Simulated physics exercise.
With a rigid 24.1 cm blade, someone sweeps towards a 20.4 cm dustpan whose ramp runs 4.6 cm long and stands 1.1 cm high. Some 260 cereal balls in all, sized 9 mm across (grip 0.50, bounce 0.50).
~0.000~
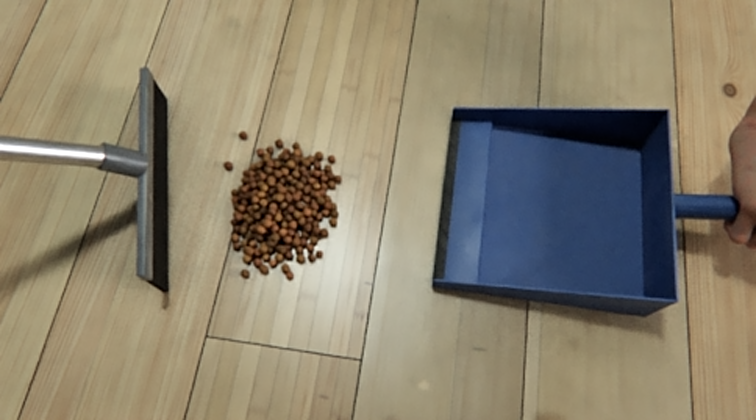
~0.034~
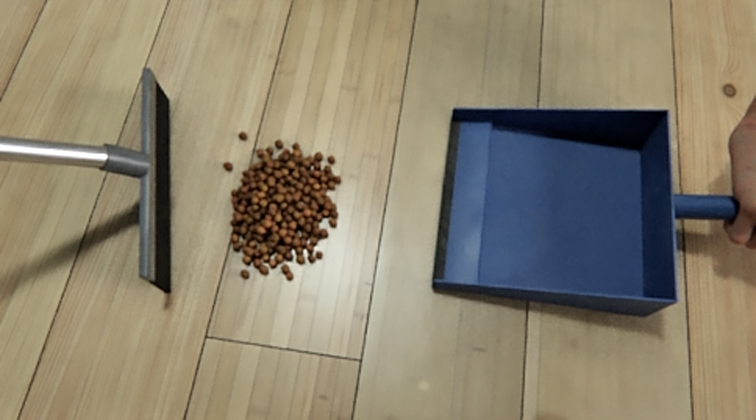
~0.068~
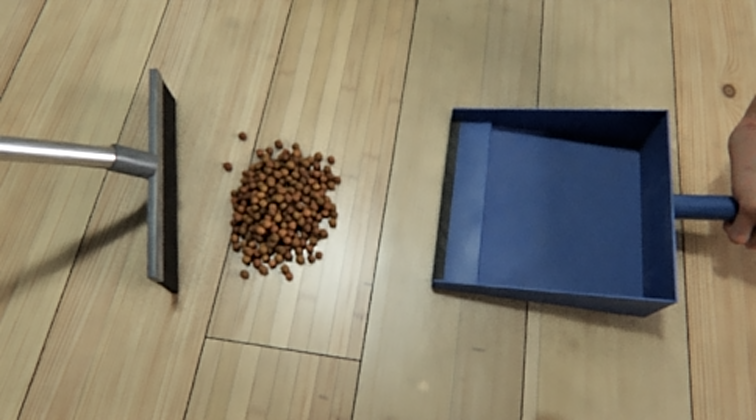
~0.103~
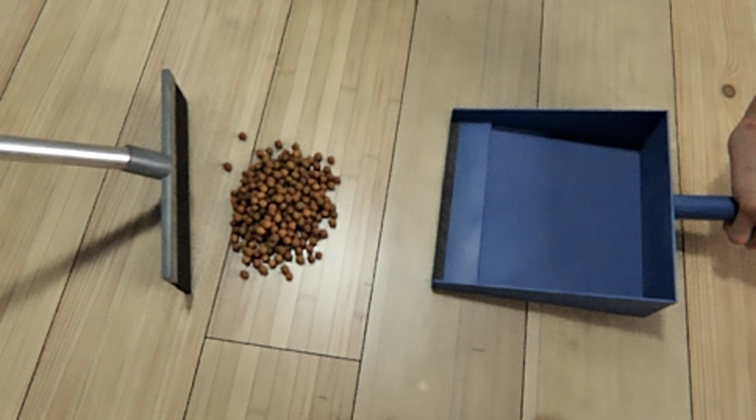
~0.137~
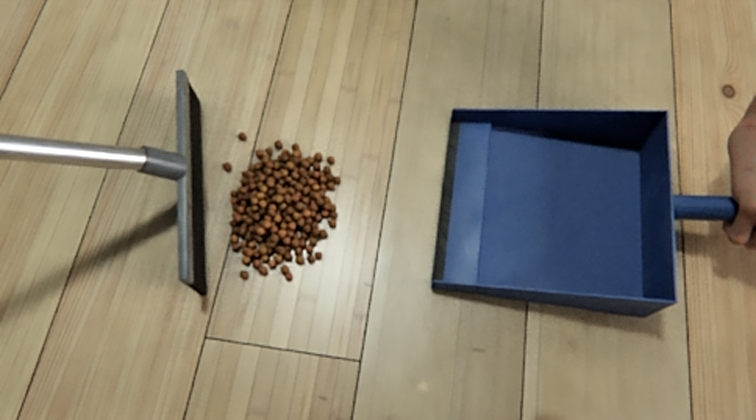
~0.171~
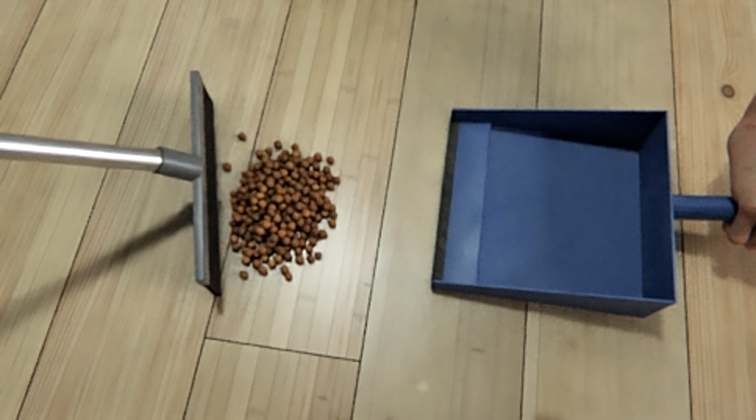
A hand holding a blue dustpan still on a wooden floor while a long-handled blade slides right, nearing a pile of brown balls.
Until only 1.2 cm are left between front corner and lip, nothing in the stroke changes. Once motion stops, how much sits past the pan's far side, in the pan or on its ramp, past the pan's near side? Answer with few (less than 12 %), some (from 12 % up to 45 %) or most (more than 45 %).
Far side - few; pan - some; near side - few.
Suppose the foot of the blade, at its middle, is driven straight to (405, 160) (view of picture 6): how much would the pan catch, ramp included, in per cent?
Roughly 30 percent.
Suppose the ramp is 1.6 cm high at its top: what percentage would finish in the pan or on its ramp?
I'd expect close to 20 per cent.
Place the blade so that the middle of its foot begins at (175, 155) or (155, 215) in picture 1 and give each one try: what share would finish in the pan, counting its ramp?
The two tries give some 30 % and some 15 %.
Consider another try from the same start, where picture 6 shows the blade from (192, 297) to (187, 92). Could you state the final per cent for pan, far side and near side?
Per cent by place - pan 5, far side 0, near side 15.
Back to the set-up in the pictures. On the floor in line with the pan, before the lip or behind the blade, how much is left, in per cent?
It comes to some 70 percent.
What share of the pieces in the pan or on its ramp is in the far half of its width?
Roughly 20 percent.
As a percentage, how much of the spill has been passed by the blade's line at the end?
I'd say close to 0 per cent.
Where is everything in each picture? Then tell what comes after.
The first frame shows blade from (146, 276) to (148, 76), moved 0.0 cm, 0 of the pieces shifted so far; middle of the pieces at (282, 204); pan at (559, 213).
The second frame shows blade from (148, 276) to (150, 77), moved 0.3 cm, 0 of the pieces shifted so far; middle of the pieces at (282, 205).
The third frame shows blade from (156, 277) to (157, 77), moved 1.1 cm, 0 of the pieces shifted so far; middle of the pieces at (282, 205).
The fourth frame shows blade from (171, 278) to (169, 78), moved 2.5 cm, 0 of the pieces shifted so far; middle of the pieces at (282, 205).
The fifth frame shows blade from (187, 279) to (183, 79), moved 4.2 cm, 0 of the pieces shifted so far; middle of the pieces at (282, 205).
The sixth frame shows blade from (203, 280) to (197, 79), moved 5.8 cm, 0 of the pieces shifted so far; middle of the pieces at (281, 205); pan at (558, 214). The blade's pace is about 0.48 m/s, heading 5 degrees away from the viewer's side.
After 0.39 s, middle of the blade 15 cm from the lip; 0 % over the lip, far side 0 %, near side 5 %.
Then, at 0.53 s, middle of the blade 8 cm from the lip; 0 % over the lip, far side 0 %, near side 5 %.
After 0.81 s, middle of the blade 5 cm from the lip; 25 % over the lip, far side 5 %, near side 5 %.
By 1.3 s all is still; far side 5 %, pan 25 %, near side 5 %, in front of the lip or behind the blade 70 %.
